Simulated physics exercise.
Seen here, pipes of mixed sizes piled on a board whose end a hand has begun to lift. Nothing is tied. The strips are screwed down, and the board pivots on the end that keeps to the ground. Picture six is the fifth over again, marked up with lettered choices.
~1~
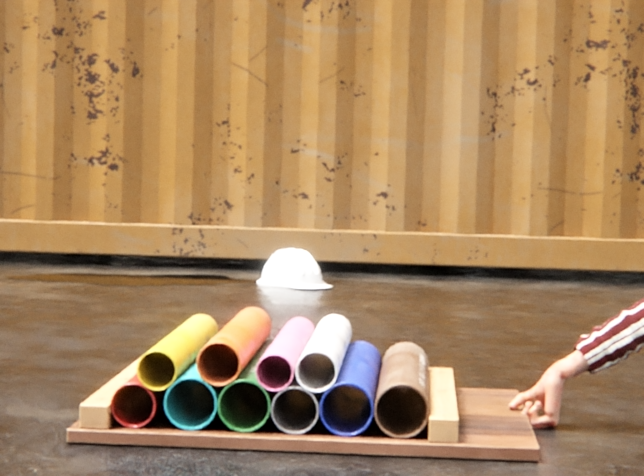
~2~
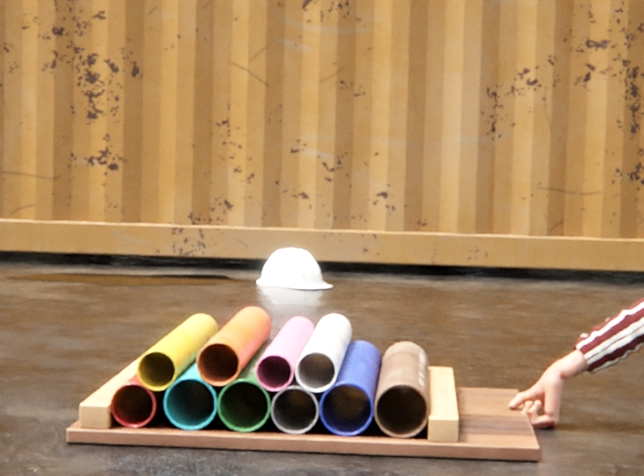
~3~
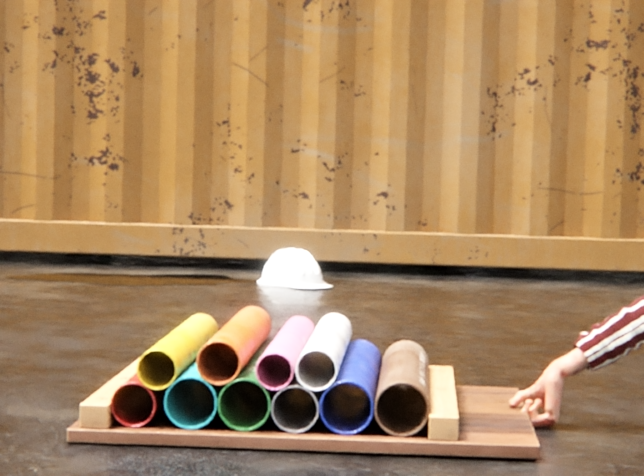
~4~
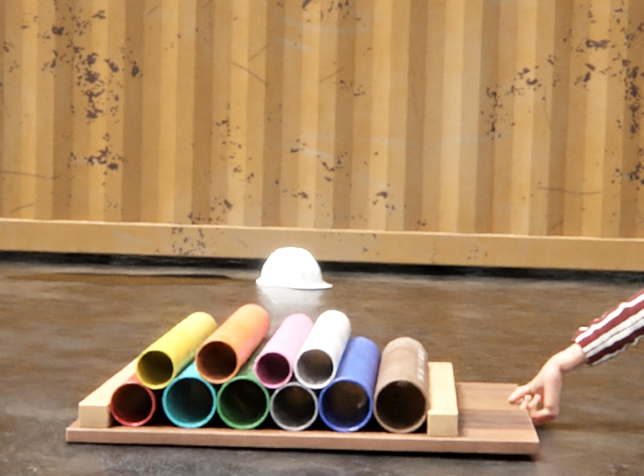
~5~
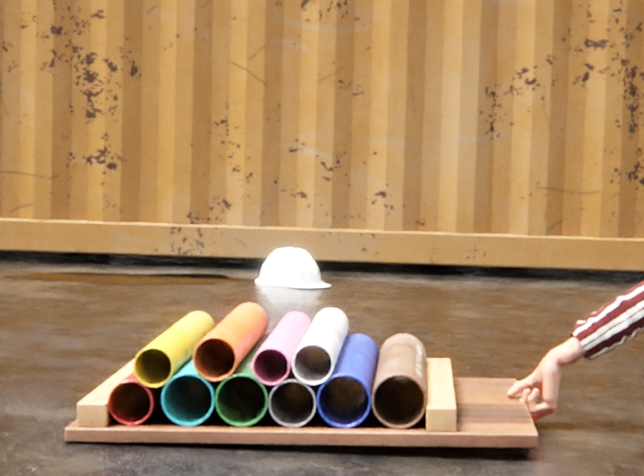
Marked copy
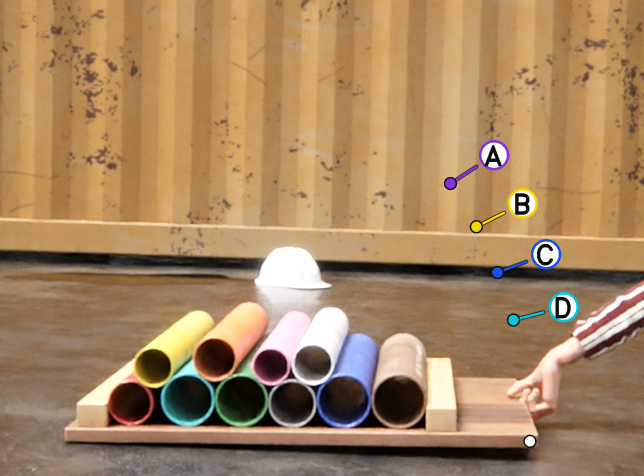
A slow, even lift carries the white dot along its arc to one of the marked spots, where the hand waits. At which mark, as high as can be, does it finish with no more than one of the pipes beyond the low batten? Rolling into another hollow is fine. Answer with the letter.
Up to B.
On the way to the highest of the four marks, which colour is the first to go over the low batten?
The yellow one.
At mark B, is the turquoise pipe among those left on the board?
The turquoise pipe: Yes.
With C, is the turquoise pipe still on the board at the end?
Yes, with C.
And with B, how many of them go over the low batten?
It comes to one.
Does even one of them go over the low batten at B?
Yes, at B.
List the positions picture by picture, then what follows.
In the first frame, white pipe (316, 371); pink pipe (275, 373); orange pipe (219, 364).
In the second frame, orange pipe (219, 364); board (313, 403).
In the third frame, board (313, 402); blue pipe (347, 408); brown pipe (402, 409); yellow pipe (157, 370).
In the fourth frame, board (313, 399).
In the fifth frame, board (311, 397); turquoise pipe (188, 399).
On the marked copy, A at (450, 183); B at (476, 227); C at (497, 273); D at (513, 320); the white dot at (530, 441).
Following B. Soon after the start, board at 17°.
Later, board at 29°.
In the end, board at 29°, one over the low batten (yellow).
As for the rest, A two over the low batten (yellow, orange); C none over the low batten; D none over the low batten.
